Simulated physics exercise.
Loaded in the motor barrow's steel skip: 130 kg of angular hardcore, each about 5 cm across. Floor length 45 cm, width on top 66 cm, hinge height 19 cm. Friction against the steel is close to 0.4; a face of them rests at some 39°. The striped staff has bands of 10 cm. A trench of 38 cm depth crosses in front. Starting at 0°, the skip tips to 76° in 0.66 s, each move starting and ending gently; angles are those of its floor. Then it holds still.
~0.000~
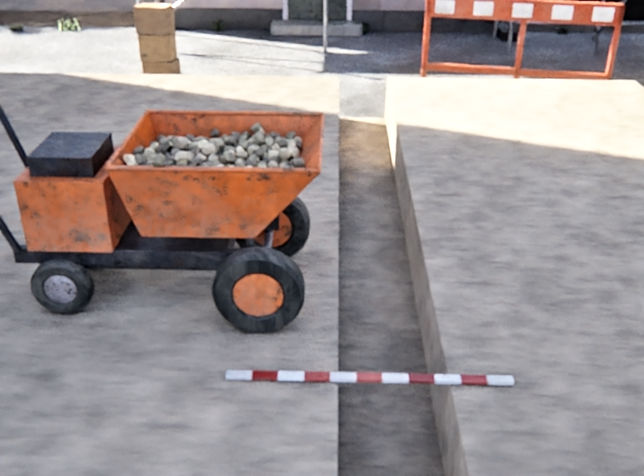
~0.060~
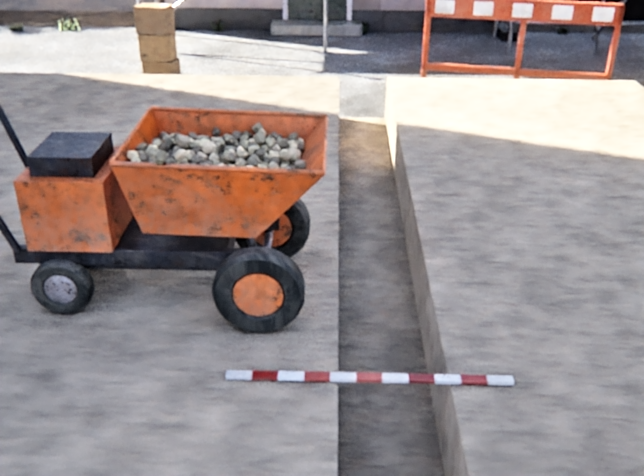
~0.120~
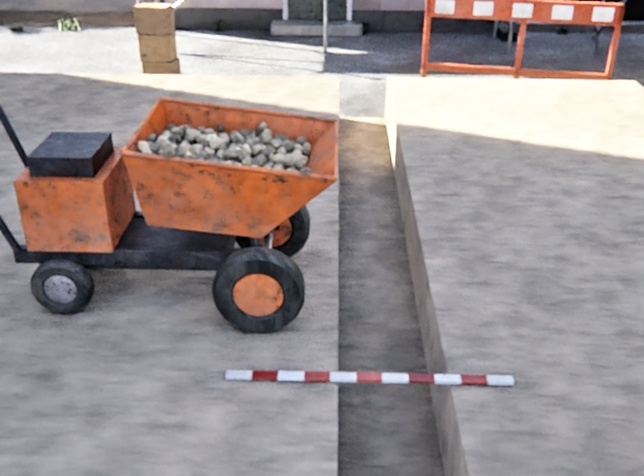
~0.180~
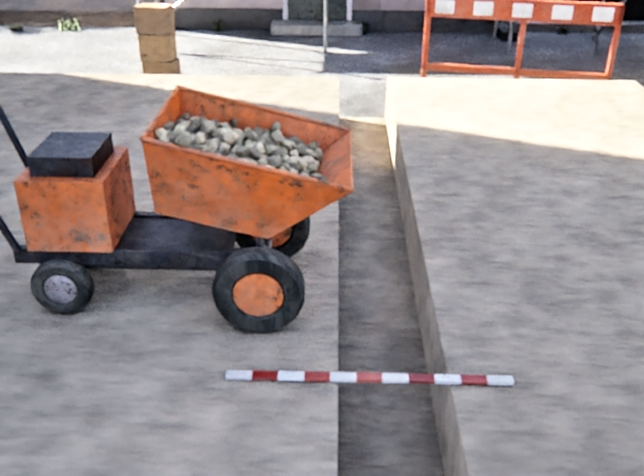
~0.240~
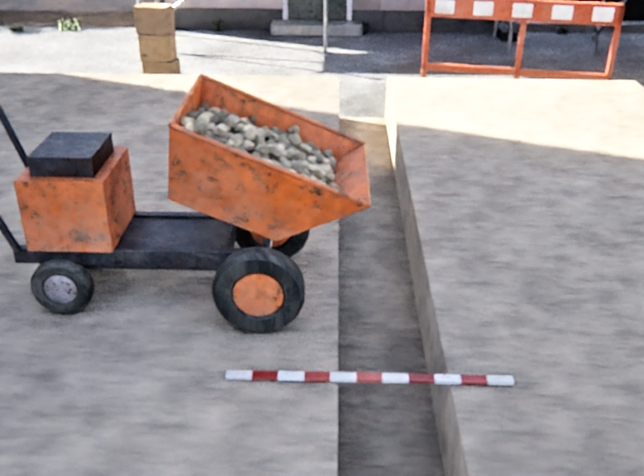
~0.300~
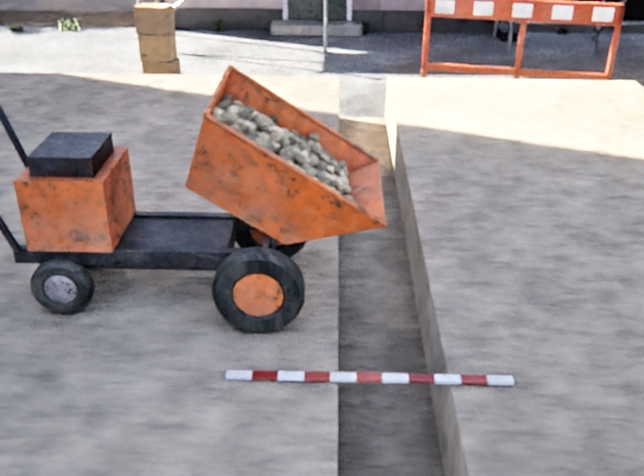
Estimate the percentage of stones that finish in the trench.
About 59 per cent.
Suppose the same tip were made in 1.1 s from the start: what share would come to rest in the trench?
It would be near 70 per cent.
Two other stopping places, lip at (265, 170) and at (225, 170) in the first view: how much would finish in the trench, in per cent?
Near 100 per cent from the first place, 80 from the second.
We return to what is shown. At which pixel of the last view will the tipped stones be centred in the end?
Their middle is at about (423, 334).
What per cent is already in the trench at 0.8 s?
About 15 per cent by then.
After 0.5 s the floor is at 65°; 100 % in the skip; the foremost stones are at (399, 260).
After 0.8 s the floor is at 76°; 66 % in the skip, 15 % in the trench, 19 % past the trench; the foremost stones are at (495, 305).
After 1.1 s the floor is at 76°; 19 % in the skip, 38 % in the trench, 43 % past the trench; the foremost stones are at (639, 291).
After 3.1 s the floor is at 76°; 0 % in the skip, 59 % in the trench, 41 % past the trench; the foremost stones are past the picture's edge.
